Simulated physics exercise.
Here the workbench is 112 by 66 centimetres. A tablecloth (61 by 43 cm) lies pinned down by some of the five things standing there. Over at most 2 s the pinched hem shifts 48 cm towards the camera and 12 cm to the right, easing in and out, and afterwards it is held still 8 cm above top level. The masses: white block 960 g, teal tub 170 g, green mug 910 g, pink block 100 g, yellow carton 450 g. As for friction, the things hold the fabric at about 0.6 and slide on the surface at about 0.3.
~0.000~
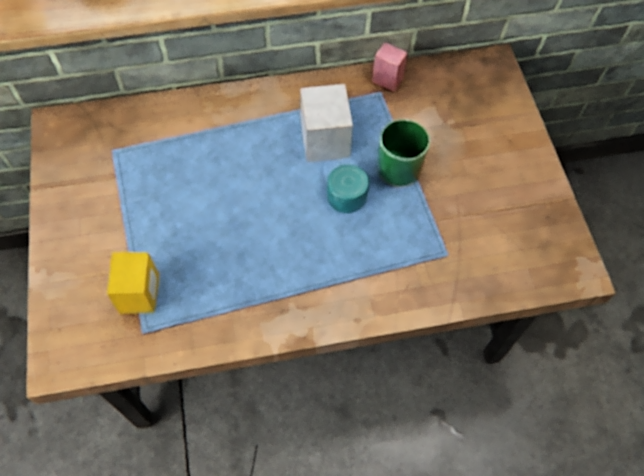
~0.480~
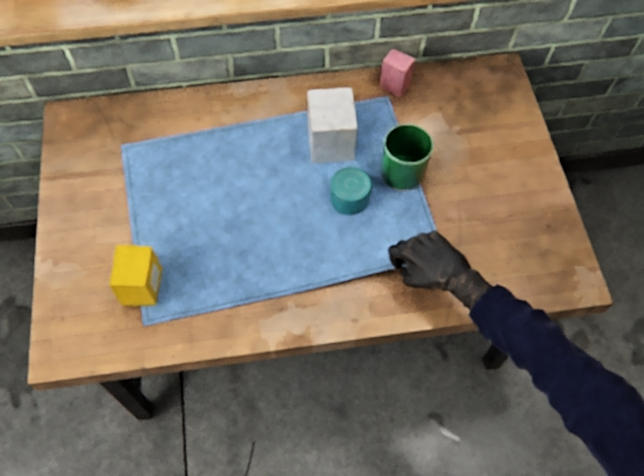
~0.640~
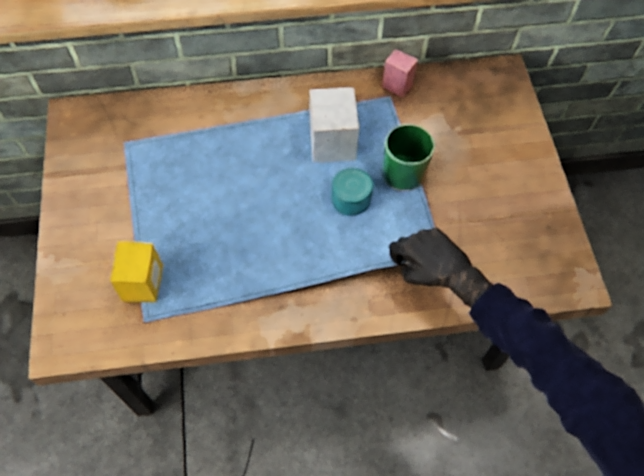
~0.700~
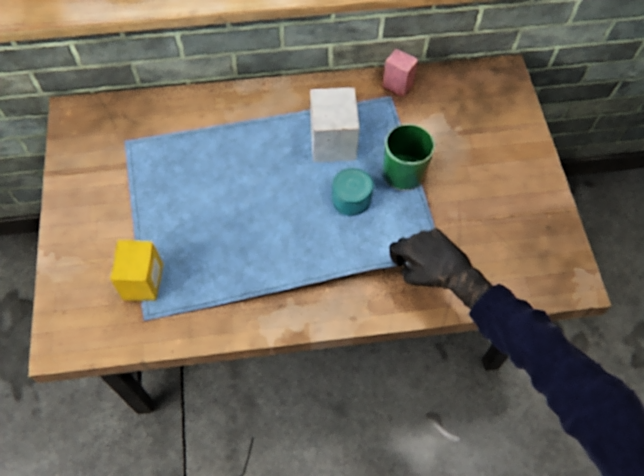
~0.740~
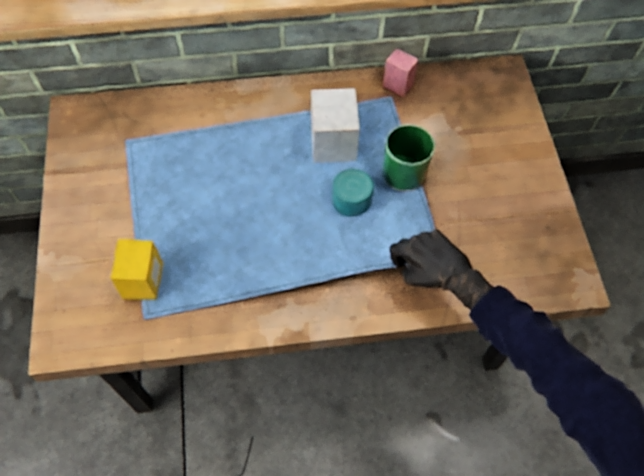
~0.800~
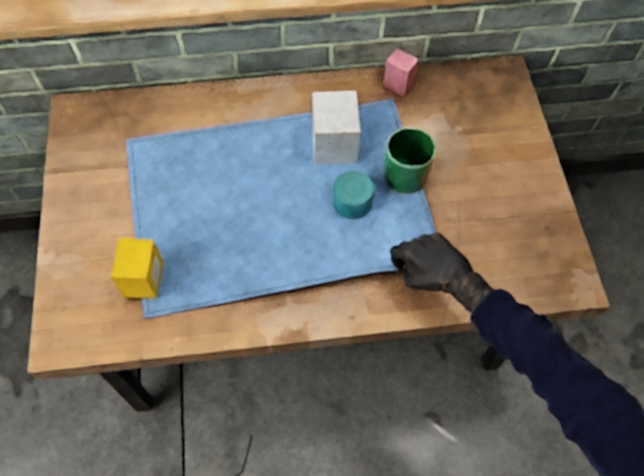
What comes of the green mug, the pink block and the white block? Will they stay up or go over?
In short: The green mug goes over, the pink block stays up, the white block goes over.
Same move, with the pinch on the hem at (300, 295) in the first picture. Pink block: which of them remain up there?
Then the pink block holds its place.
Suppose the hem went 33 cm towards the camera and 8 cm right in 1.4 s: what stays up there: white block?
In that case: White block stays on.
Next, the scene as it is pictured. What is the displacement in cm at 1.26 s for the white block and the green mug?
For the white block it's around 15 cm, and for the green mug around 10 cm.
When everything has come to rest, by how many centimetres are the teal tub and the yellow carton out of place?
About teal tub over the edge and yellow carton over the edge.
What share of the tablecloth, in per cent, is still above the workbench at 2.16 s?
Roughly 40% of it.
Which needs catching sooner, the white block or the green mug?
That's the green one.
At 1.3 s, 100 % of the tablecloth is still over the top; white block 13 cm off its start, green mug 12 cm off its start, teal tub 13 cm off its start.
At 1.7 s, 75 % of the tablecloth is still over the top; white block 30 cm off its start, green mug 29 cm off its start, teal tub 30 cm off its start.
At 2.2 s, 40 % of the tablecloth is still over the top; green mug over the edge, white block 46 cm off its start at (417, 304), teal tub 45 cm off its start at (440, 386).
At 2.6 s, 0 % of the tablecloth is still over the top; white block over the edge, green mug over the edge, teal tub over the edge.
At 4.2 s, 0 % of the tablecloth is still over the top; green mug over the edge, white block over the edge, pink block 0 cm off its start at (402, 60), teal tub over the edge.
